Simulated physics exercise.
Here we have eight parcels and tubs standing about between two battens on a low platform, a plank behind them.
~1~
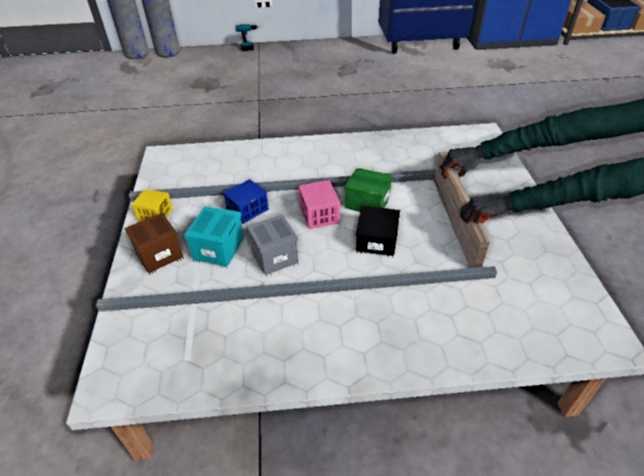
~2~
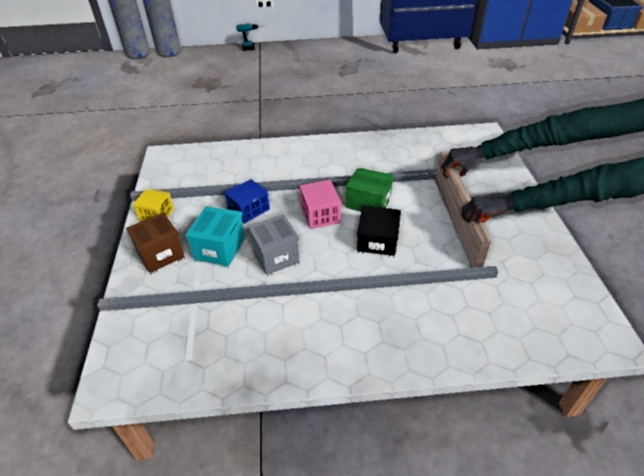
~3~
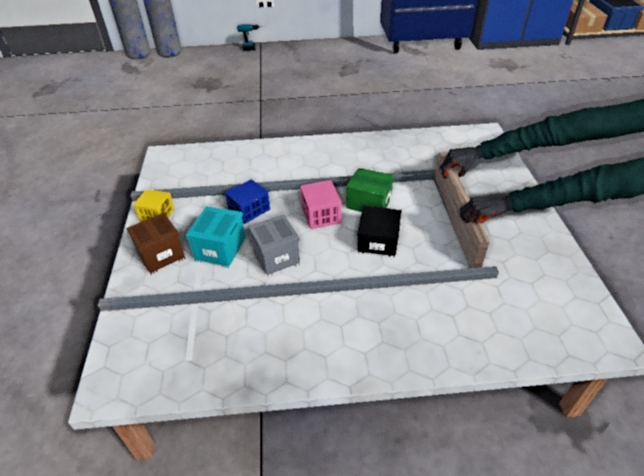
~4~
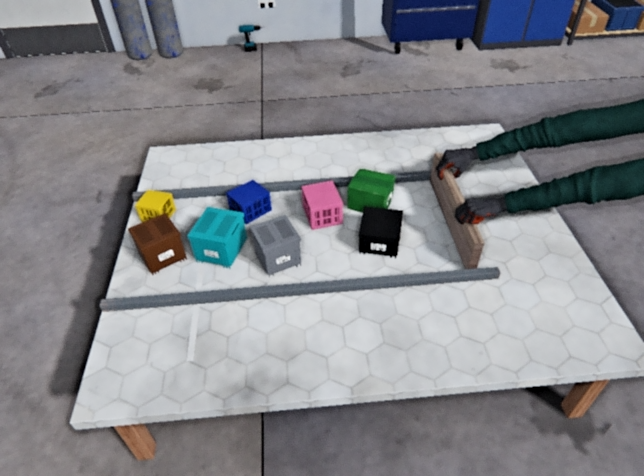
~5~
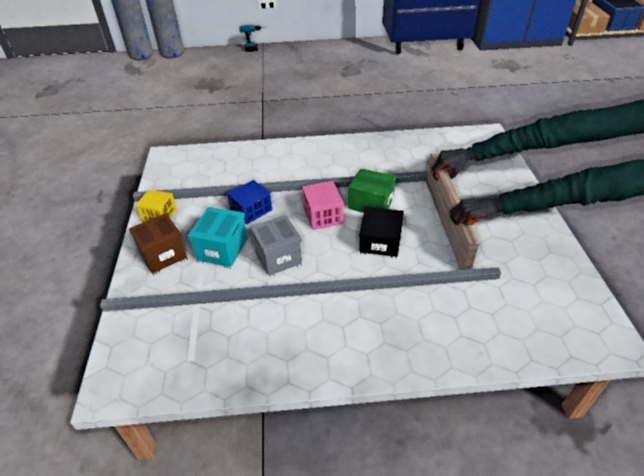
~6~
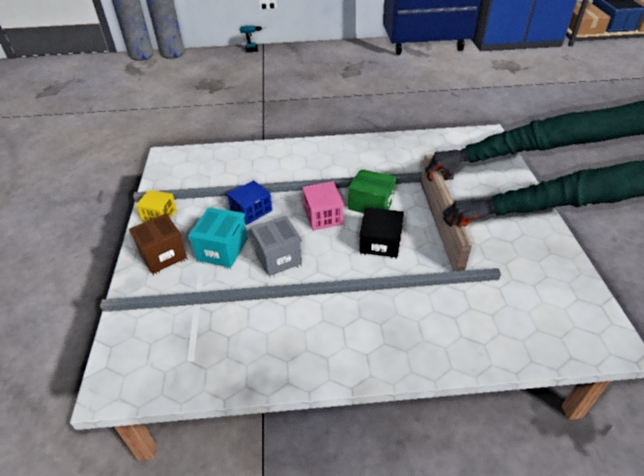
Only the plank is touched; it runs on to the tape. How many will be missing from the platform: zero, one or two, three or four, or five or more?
The number that fall off is three or four.
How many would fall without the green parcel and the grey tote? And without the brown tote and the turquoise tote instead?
The counts: 1 and 1.
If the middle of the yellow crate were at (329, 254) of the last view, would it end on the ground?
It remains up.
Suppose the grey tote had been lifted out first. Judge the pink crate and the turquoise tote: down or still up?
The pink crate does not fall, the turquoise tote stays on.
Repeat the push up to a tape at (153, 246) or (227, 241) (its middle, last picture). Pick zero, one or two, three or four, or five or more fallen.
One after another: 5 or more; one to two.
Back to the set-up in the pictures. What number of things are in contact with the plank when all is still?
It touches 2.
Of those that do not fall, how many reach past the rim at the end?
It comes to 0.
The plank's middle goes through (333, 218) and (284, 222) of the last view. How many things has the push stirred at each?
First 5, then 7.
A little later, none off yet; yellow crate at rest near (157, 208); brown tote at rest near (159, 244); turquoise tote at rest near (220, 238).
Next, none off yet; yellow crate at rest near (157, 208); brown tote shifted a little near (139, 244); turquoise tote shifted about its own width near (185, 241).
When it is over, the number that fall off is three or four; down, blue crate, turquoise tote, brown tote and yellow crate.
